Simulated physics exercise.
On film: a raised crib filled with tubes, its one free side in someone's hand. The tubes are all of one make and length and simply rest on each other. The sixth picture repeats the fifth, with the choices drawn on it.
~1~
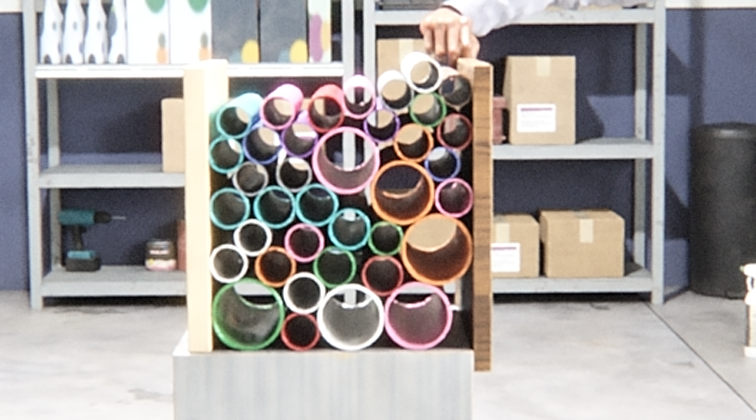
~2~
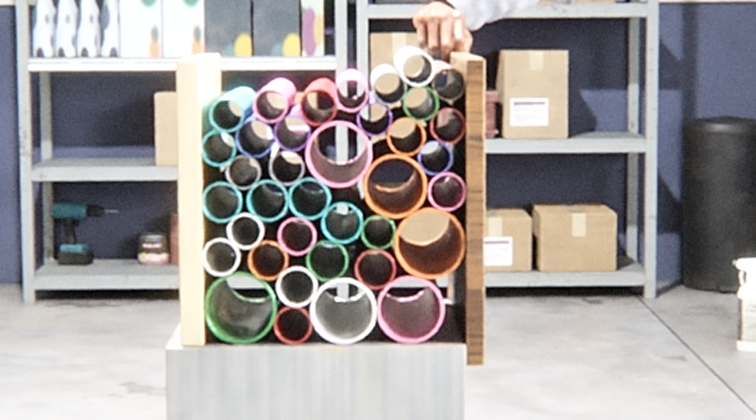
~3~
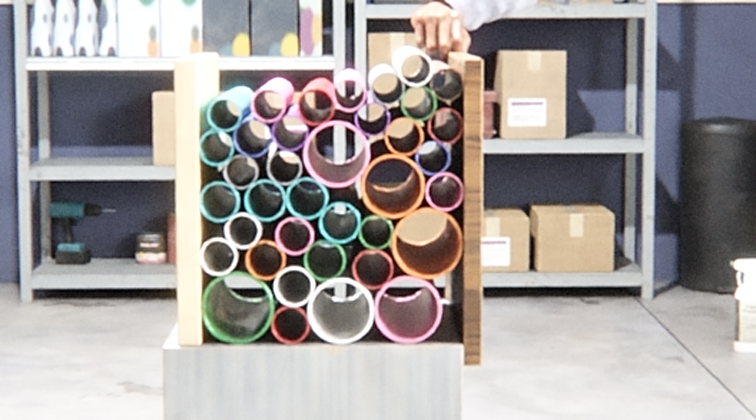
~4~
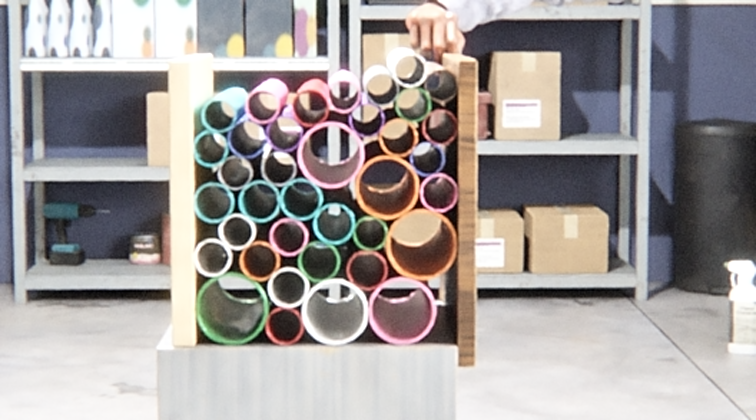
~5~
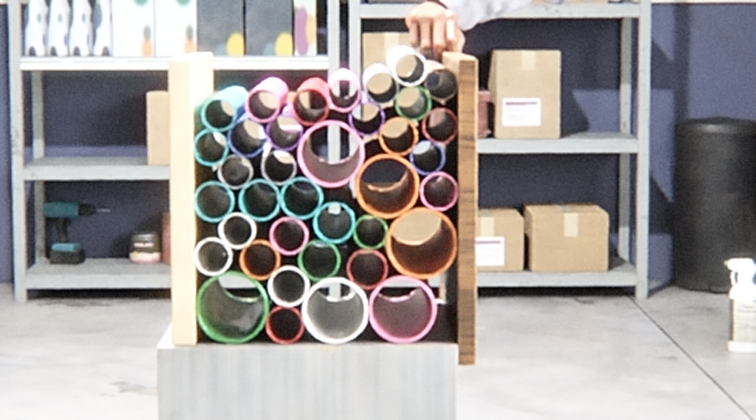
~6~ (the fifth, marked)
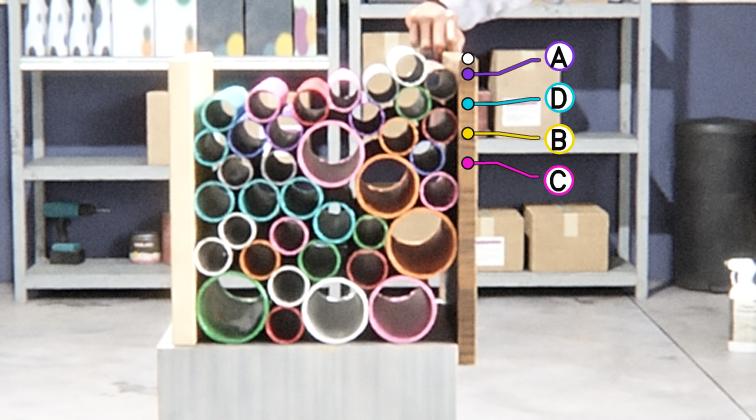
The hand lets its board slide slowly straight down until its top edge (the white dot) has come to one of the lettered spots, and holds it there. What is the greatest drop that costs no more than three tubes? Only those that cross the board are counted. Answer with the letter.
No lower than B.
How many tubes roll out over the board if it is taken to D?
It comes to none.
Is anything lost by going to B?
At B: Yes.
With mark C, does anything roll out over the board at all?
Yes, at C.
On the marked copy, A at (468, 74); B at (468, 134); C at (468, 163); D at (468, 104); the white dot at (468, 59).
Taking B. A third of the way, top of the board (459, 99).
Two thirds of the way, top of the board (458, 133).
When it is over, top of the board (458, 133), one out over the board.
As for the rest, A none out over the board; C four out over the board; D none out over the board.
